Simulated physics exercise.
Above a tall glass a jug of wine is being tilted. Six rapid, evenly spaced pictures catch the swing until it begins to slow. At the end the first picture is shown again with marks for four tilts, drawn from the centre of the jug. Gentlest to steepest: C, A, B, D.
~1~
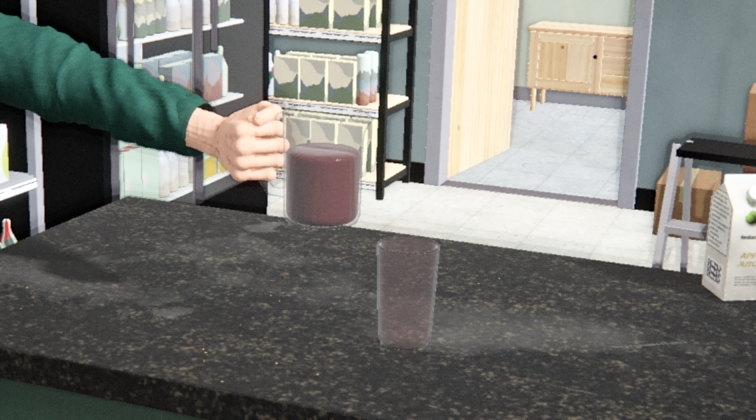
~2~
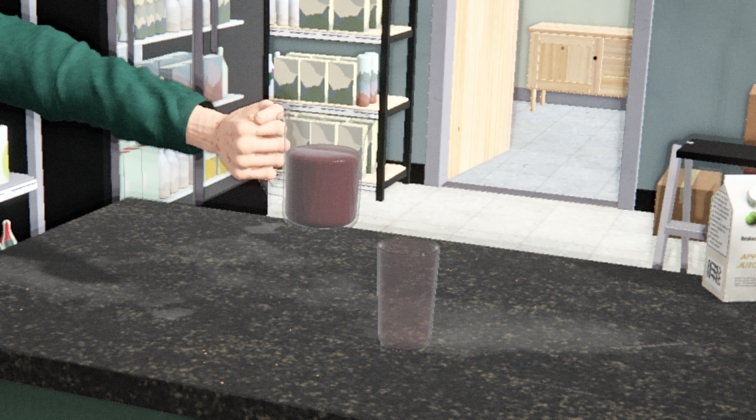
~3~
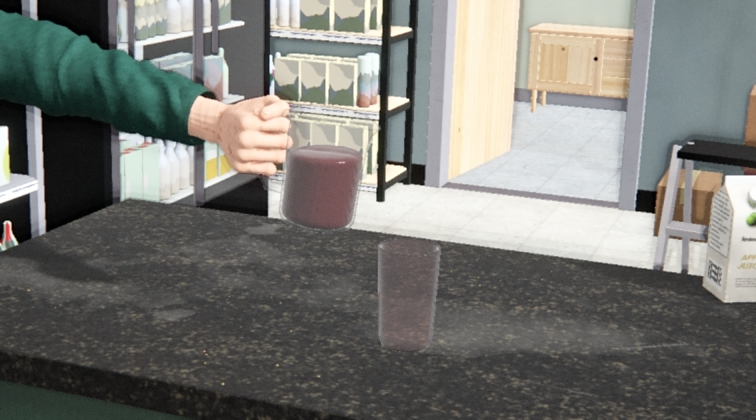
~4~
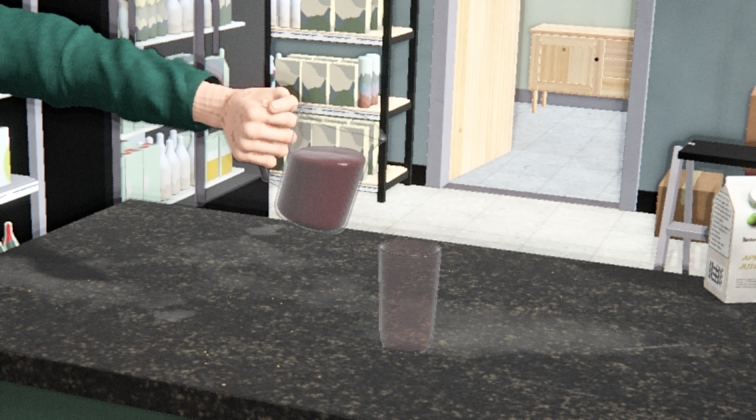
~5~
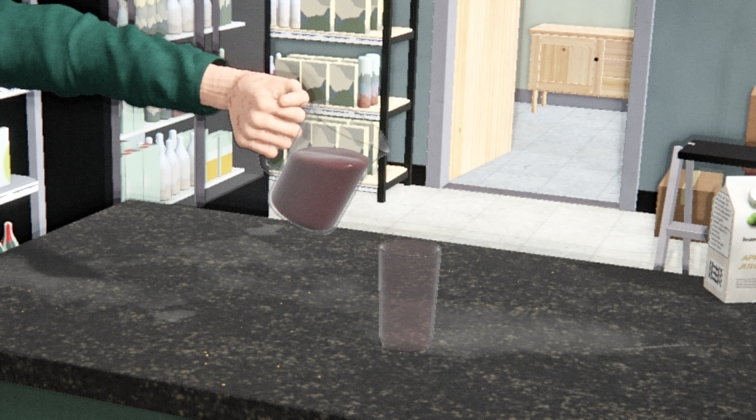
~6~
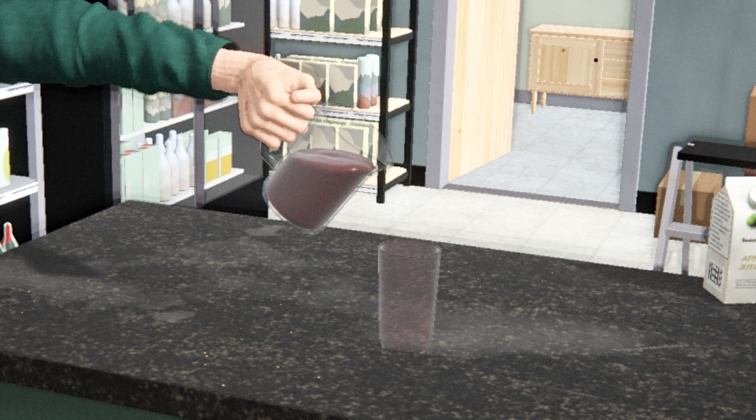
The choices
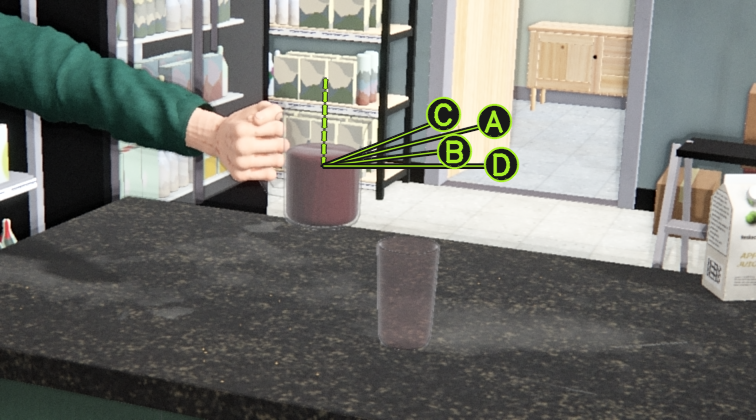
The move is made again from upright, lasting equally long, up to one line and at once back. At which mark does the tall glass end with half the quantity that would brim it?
A is best.
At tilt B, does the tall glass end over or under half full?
Over half.
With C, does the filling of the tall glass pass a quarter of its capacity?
Yes.
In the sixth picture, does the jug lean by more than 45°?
No.
In lime, A at (478, 127); B at (437, 152); C at (429, 124); D at (484, 166).
For tilt A, the tall glass ends with about 50 % of what it can hold.
For tilt B, the tall glass ends with about 68 % of what it can hold.
For tilt C, the tall glass ends with about 33 % of what it can hold.
For tilt D, the tall glass ends with about 85 % of what it can hold; 4 % of the wine is spilt.
